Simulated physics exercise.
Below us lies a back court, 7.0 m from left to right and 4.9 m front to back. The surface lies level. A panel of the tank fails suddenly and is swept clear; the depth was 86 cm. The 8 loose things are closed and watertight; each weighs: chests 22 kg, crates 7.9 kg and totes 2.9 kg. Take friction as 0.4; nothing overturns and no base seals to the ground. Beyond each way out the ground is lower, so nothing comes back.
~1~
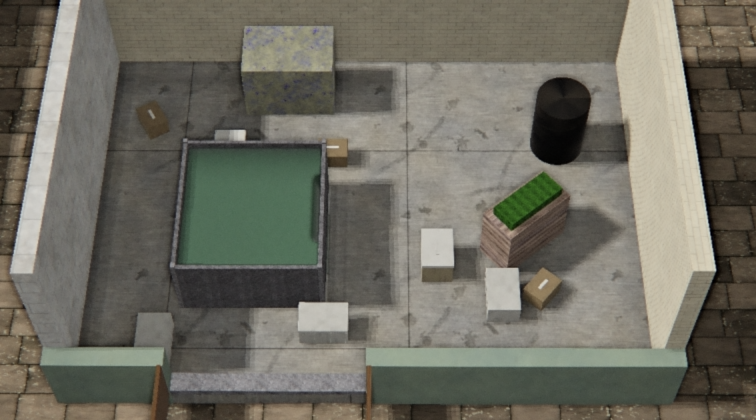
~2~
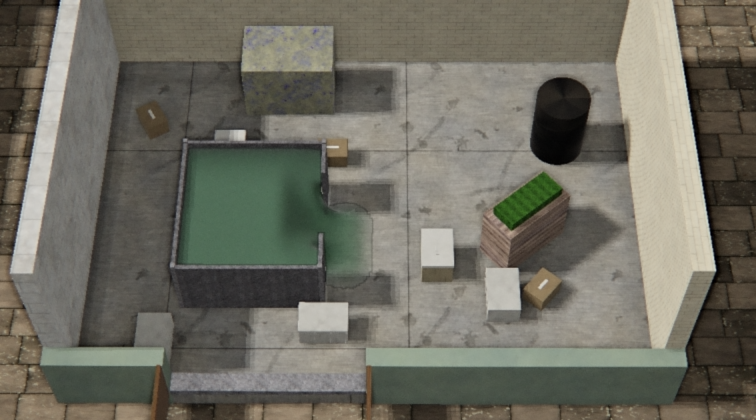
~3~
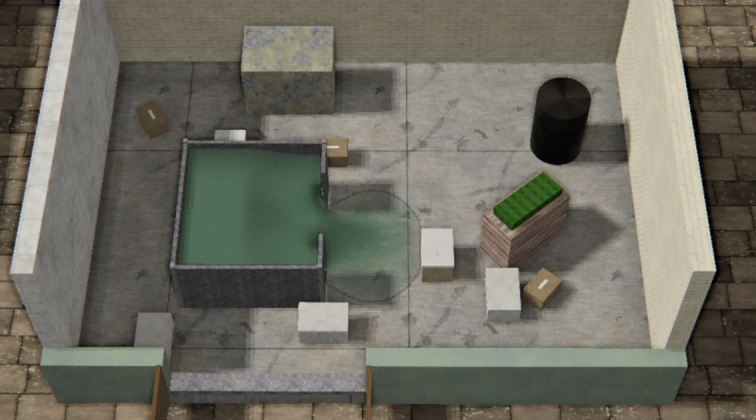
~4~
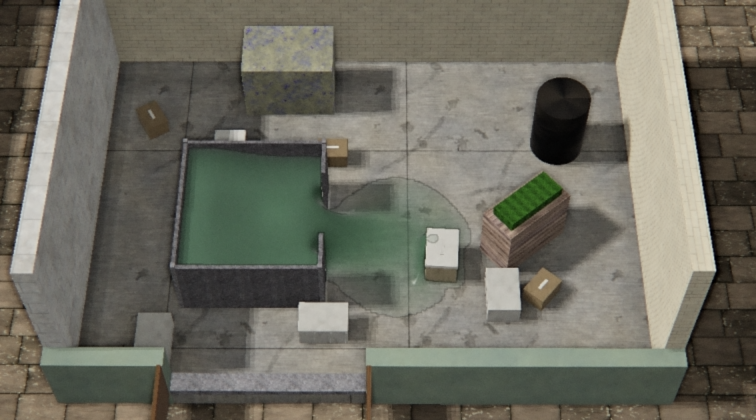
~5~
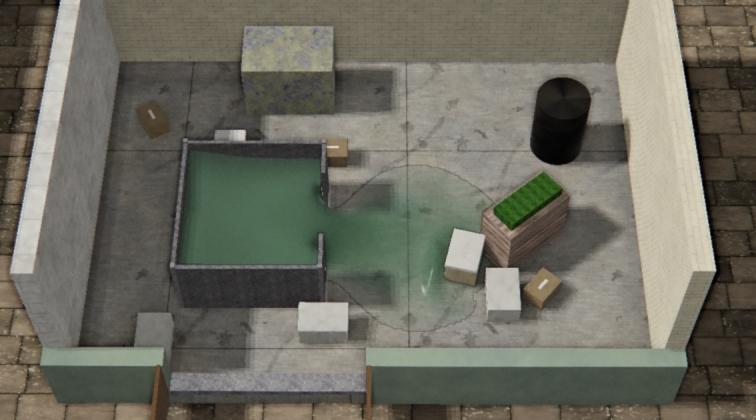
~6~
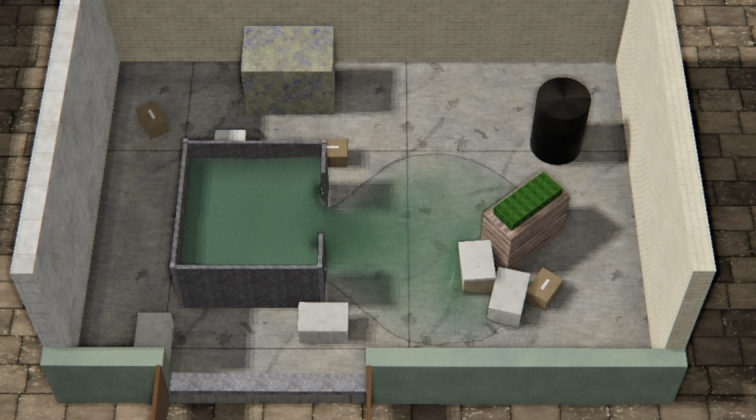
A large square tank of green water burst open on its right side, and the water spread across the gray court, pushing one white box to the right and then nudging another beside it.
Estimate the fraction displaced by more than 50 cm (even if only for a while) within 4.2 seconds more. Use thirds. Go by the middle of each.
That comes to between one and two thirds.
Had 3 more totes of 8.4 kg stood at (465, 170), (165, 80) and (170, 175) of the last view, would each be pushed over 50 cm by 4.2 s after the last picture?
In turn: More, less, under.
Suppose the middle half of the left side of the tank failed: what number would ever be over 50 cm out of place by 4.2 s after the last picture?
In that case 7 of them.
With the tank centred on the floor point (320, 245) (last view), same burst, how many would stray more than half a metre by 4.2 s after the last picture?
Then 4.
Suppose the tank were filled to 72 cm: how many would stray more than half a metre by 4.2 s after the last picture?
In that case 3 of them.
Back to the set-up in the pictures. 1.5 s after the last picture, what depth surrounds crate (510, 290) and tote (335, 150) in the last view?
About 27 and 0 cm.
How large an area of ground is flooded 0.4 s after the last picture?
Roughly 12 m2.
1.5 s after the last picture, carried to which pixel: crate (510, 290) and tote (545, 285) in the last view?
Around (637, 283) and (632, 255).
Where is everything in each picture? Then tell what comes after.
A chest at (437, 247) rests on the ground; a crate at (503, 288), on the bottom; 3.1 m2 under water; 0 of 8 have shifted, in the first picture.
A chest at (437, 247) rests on the ground; a crate at (503, 288) rests on the ground; 3.7 m2 under water; 0 of 8 have shifted, in the second picture.
A chest at (437, 247), on the bottom; a crate at (503, 288) rests on the ground; water covers 4.7 m2; 0 of 8 have shifted, in the third picture.
A chest at (442, 247), on the bottom, 6 cm from its start; a crate at (503, 288) rests on the ground; 5.8 m2 under water; 1 of 8 have shifted, in the fourth picture.
A chest at (465, 250) rests on the ground, 35 cm from its start; a crate at (503, 288) rests on the ground; 7.0 m2 under water; 1 of 8 have shifted, in the fifth picture.
A chest at (477, 260), on the bottom, 52 cm from its start; a crate at (510, 291), on the bottom, 8 cm from its start; water covers 8.3 m2; 2 of 8 have shifted, in the sixth picture.
Then, 0.4 s after the last picture 3 of 8 are over 50 cm from their spots; 0 afloat.
Then, 1.5 s after the last picture 3 of 8 are over 50 cm from their spots; 3 afloat.
Then, 2.8 s after the last picture 3 of 8 are over 50 cm from their spots; 3 afloat.
Then, 4.2 s after the last picture 3 of 8 are over 50 cm from their spots, and 3 have been at some point; 3 afloat.
